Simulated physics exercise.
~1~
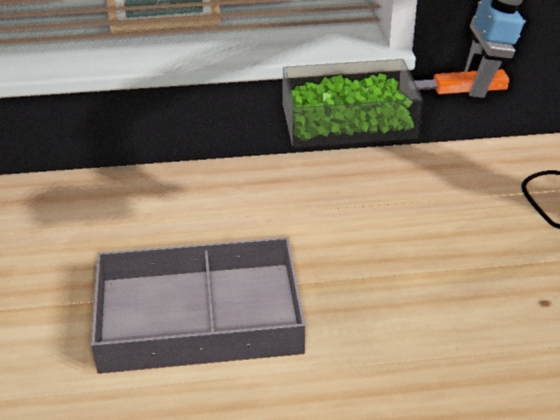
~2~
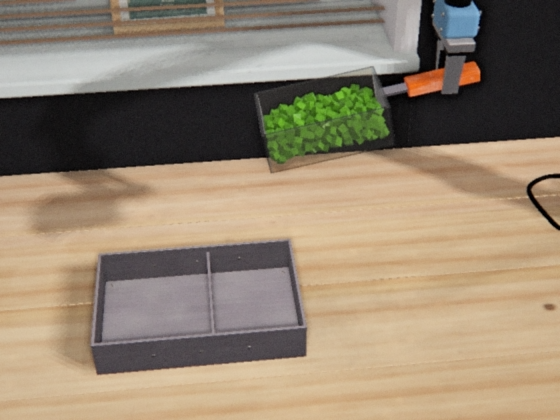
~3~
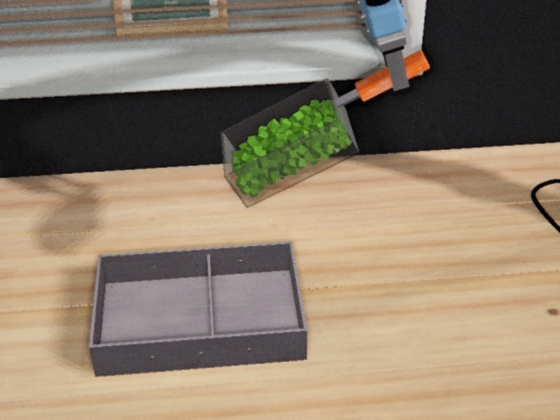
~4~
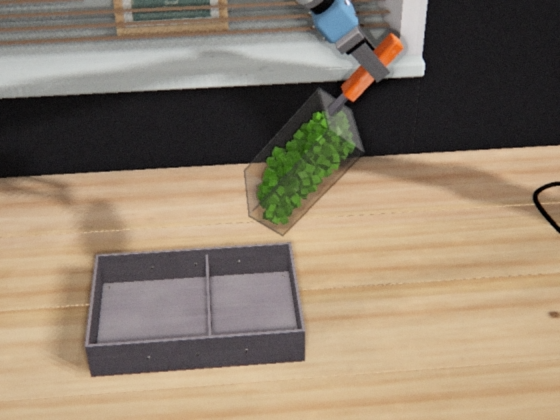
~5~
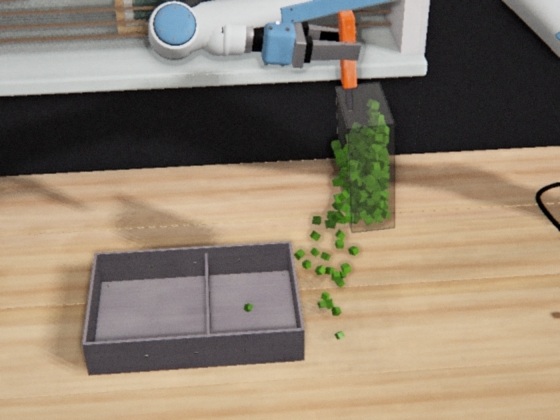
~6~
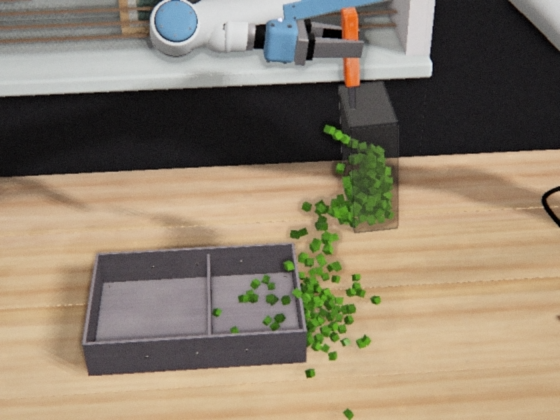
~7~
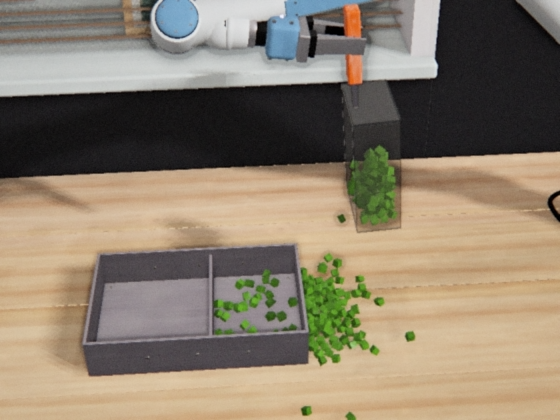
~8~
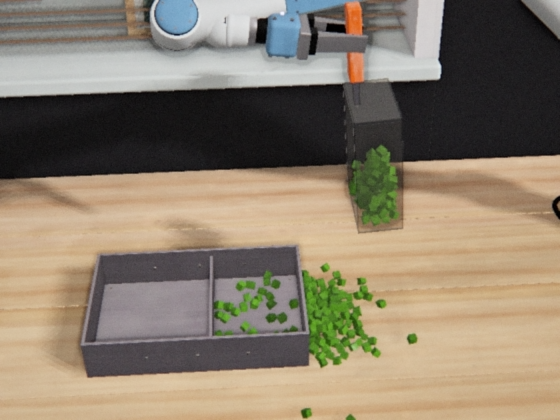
Green cubes spilling from a clear box tipped by a robot arm, some landing in a divided tray, many piling beside it.
